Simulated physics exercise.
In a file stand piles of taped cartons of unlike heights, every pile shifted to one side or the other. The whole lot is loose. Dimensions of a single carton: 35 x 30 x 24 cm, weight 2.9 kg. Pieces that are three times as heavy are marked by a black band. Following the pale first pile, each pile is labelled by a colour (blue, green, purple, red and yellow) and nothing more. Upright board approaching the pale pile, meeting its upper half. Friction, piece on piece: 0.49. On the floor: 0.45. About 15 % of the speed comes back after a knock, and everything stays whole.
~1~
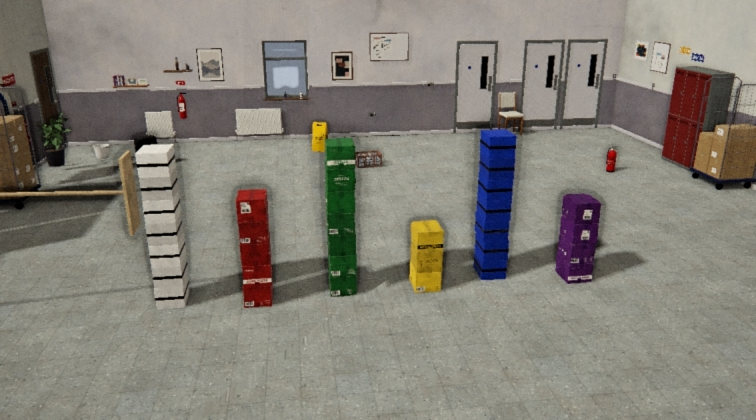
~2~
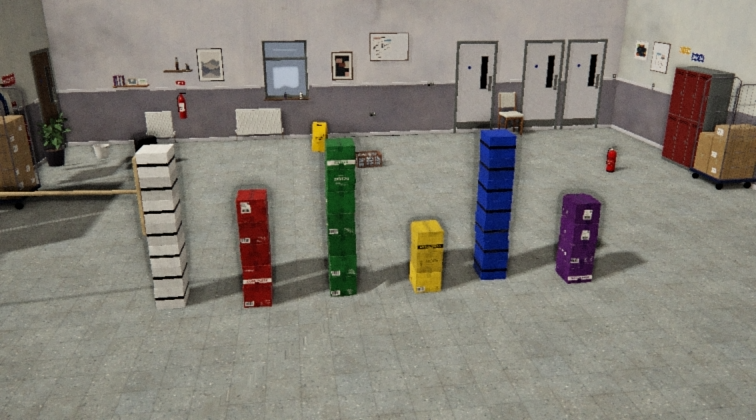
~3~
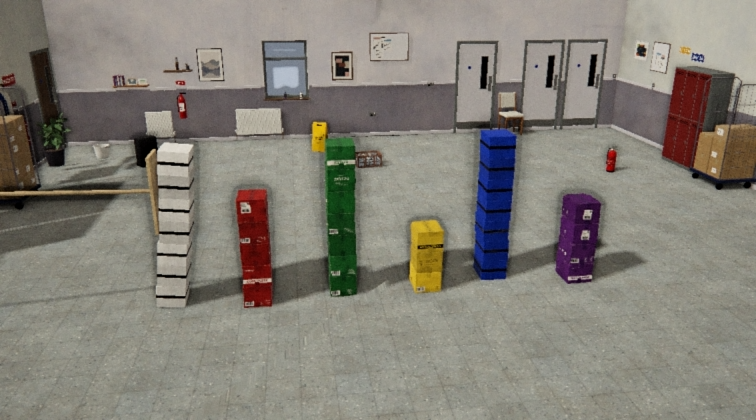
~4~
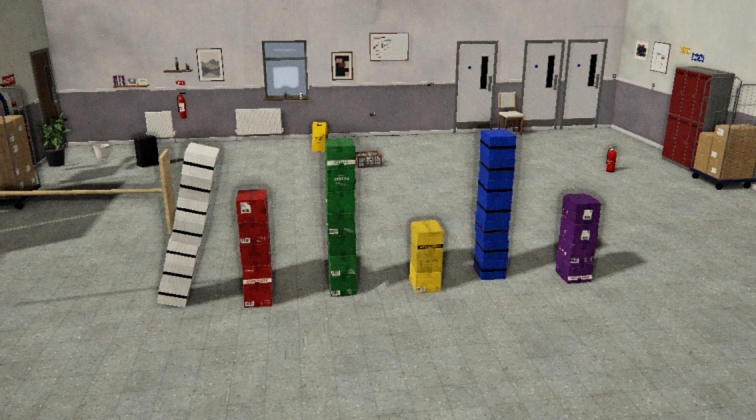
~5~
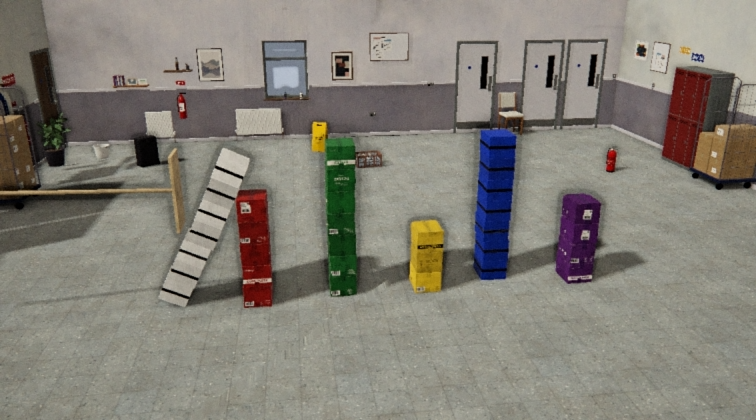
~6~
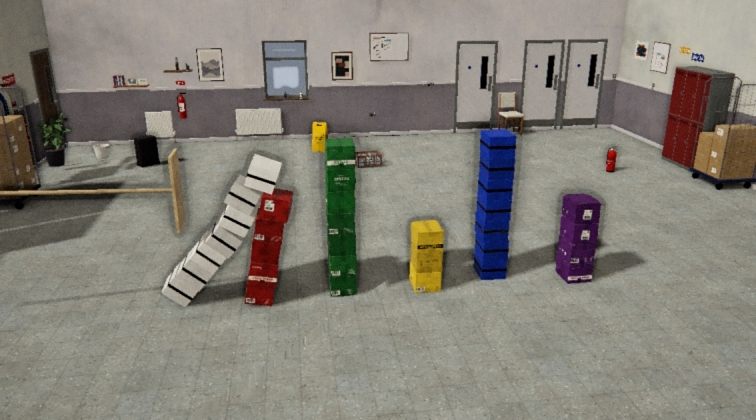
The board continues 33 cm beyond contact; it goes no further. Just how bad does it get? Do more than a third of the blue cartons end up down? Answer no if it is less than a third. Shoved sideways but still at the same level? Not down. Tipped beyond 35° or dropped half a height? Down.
No, fewer than a third.
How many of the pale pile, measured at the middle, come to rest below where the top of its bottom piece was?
The count is 4.
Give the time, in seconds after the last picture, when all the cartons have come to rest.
2.5 s or so.
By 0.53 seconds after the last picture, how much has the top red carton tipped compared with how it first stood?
It's at some 25 degrees.
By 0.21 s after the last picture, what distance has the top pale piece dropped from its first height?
30 cm.
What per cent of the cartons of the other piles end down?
Around 45 per cent, I'd say.
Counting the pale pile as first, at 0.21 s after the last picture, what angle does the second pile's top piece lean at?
Lean: Near 30 degrees.
Then, 0.21 s after the last picture, 7 of the pale pile down; none of the 7 blue cartons down (0 of 26 in all colours); top blue carton unmoved; top red carton leaning 28°, 10 cm lower.
Then, 0.53 s after the last picture, 7 of the pale pile down; none of the 7 blue cartons down (6 of 26 in all colours); top blue carton unmoved; top green carton leaning 35°.
Then, 0.97 s after the last picture, 7 of the pale pile down; none of the 7 blue cartons down (11 of 26 in all colours); top blue carton unmoved; top red carton on its side.
At rest, 7 of the pale pile down; none of the 7 blue cartons down (12 of 26 in all colours); top blue carton unmoved; top red carton upside down. That is 0 per cent. As the last picture would show them, middles, top blue carton near (499, 144), top red carton near (470, 309).
